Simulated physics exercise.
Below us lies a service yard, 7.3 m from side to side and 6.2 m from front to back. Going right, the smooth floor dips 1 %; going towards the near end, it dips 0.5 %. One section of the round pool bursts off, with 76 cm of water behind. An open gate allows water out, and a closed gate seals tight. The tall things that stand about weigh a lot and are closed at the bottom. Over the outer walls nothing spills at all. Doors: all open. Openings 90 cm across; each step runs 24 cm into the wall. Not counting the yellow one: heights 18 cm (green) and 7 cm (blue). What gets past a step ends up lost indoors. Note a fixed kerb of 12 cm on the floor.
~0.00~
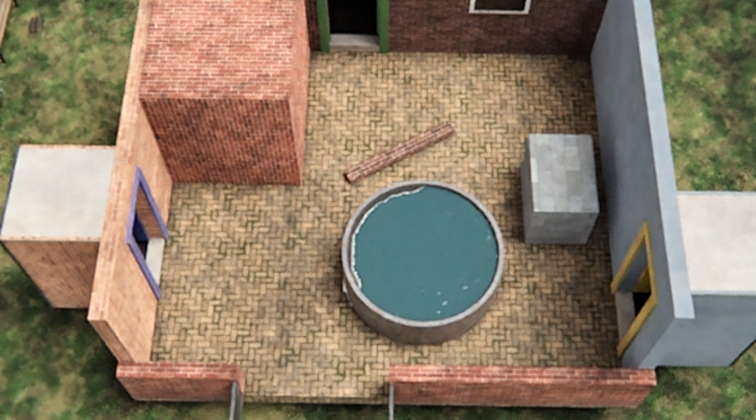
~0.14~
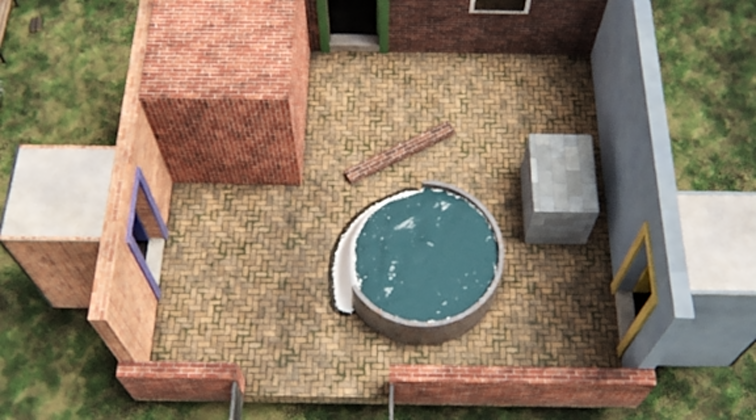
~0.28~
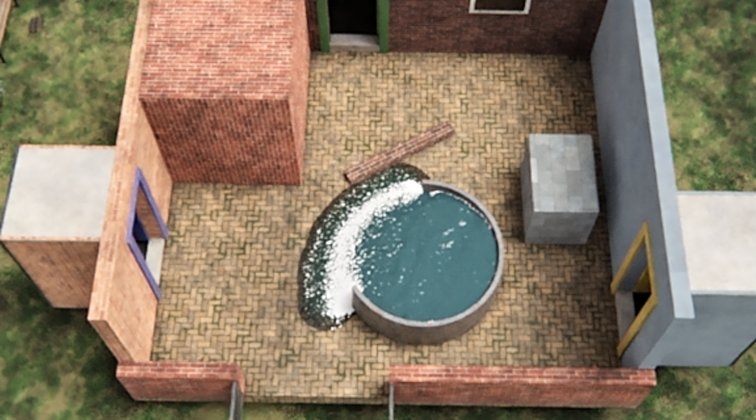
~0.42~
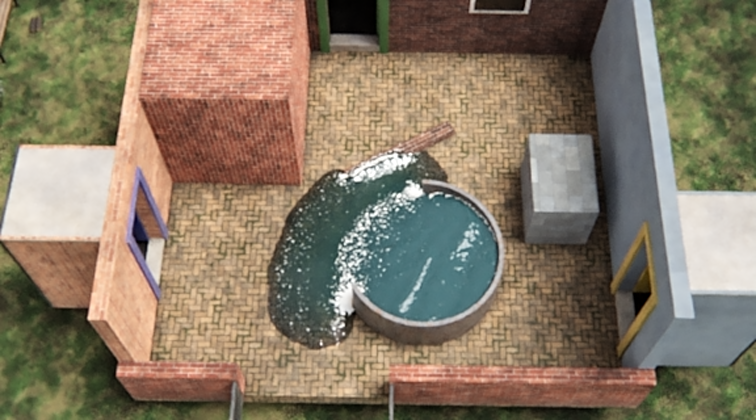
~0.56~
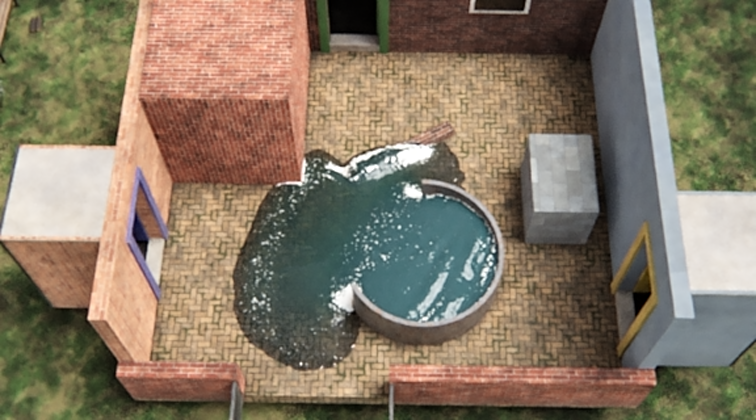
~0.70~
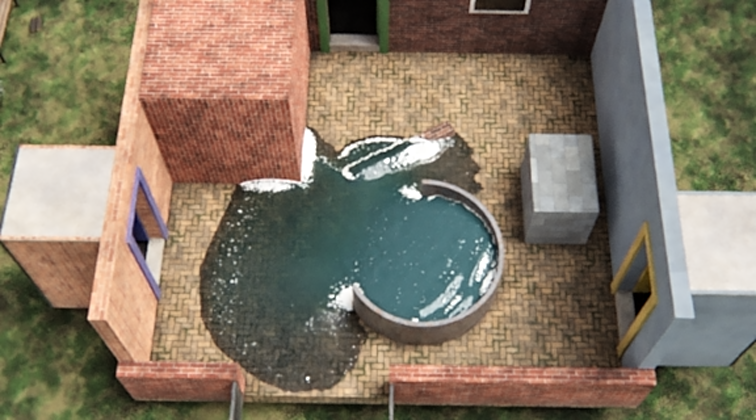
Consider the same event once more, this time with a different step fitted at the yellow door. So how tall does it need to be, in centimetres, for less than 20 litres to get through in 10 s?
It would need to be around 9 cm tall.
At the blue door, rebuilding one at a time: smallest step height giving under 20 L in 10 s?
The blue one would have to be about 25 cm high.
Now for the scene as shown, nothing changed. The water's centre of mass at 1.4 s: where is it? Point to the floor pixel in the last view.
The water's centre is at about (360, 241).
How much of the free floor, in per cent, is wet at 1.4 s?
Wet: Close to 50 %.
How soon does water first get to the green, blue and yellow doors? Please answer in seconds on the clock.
The flood shows up at green at 1.4 s, at blue at 0.9 s, and at yellow at 6.0 s.
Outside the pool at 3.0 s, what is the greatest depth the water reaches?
Close to 41 centimetres.
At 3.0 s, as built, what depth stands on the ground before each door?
In cm: Green 23, blue 23, yellow 0.
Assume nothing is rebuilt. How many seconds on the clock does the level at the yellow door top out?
The level tops out around 7.5 s.
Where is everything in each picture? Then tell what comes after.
The round pool at (423, 252) is whole and still, 76 cm deep; the yellow door at (632, 296) is dry, in the first frame.
Water pours out at (359, 231) and has run 0.3 m, to a hidden place; about 7 cm deep outside, 76 cm at the back, in the second frame.
The gap is at (359, 233), the front 0.8 m out at (393, 167); the back of the round pool holds 76 cm, in the third frame.
The gap is at (359, 234), the front 1.3 m out at (274, 313); the back of the round pool holds 76 cm, in the fourth frame.
The gap is at (359, 235), the front 1.8 m out at (240, 309); the back of the round pool holds 73 cm, in the fifth frame.
The gap is at (359, 235), the front 2.3 m out at (206, 309); the back of the round pool holds 63 cm; the yellow door at (632, 296), 4.3 m from the gap, is still 3.3 m from the nearest water, in the sixth frame.
After 1.4 s water covers 50 % of the floor, deepest (40 cm) near (172, 191); it has not reached the yellow door.
After 3.0 s water covers 60 % of the floor, deepest (41 cm) near (148, 377); it has not reached the yellow door.
After 10.0 s water covers 95 % of the floor, deepest (16 cm) near (501, 384); 11 cm at the yellow door, 0 litres in over its 20 cm step.
At the yellow door as built, the water arrived by 5.9 s and peaked near 15 cm at 7.6 s.
Run again over the same 10 s with other heights there, 29 litres in over 8 cm, 8 litres over 11 cm. The limit of 20 litres is kept from about 9 cm up.
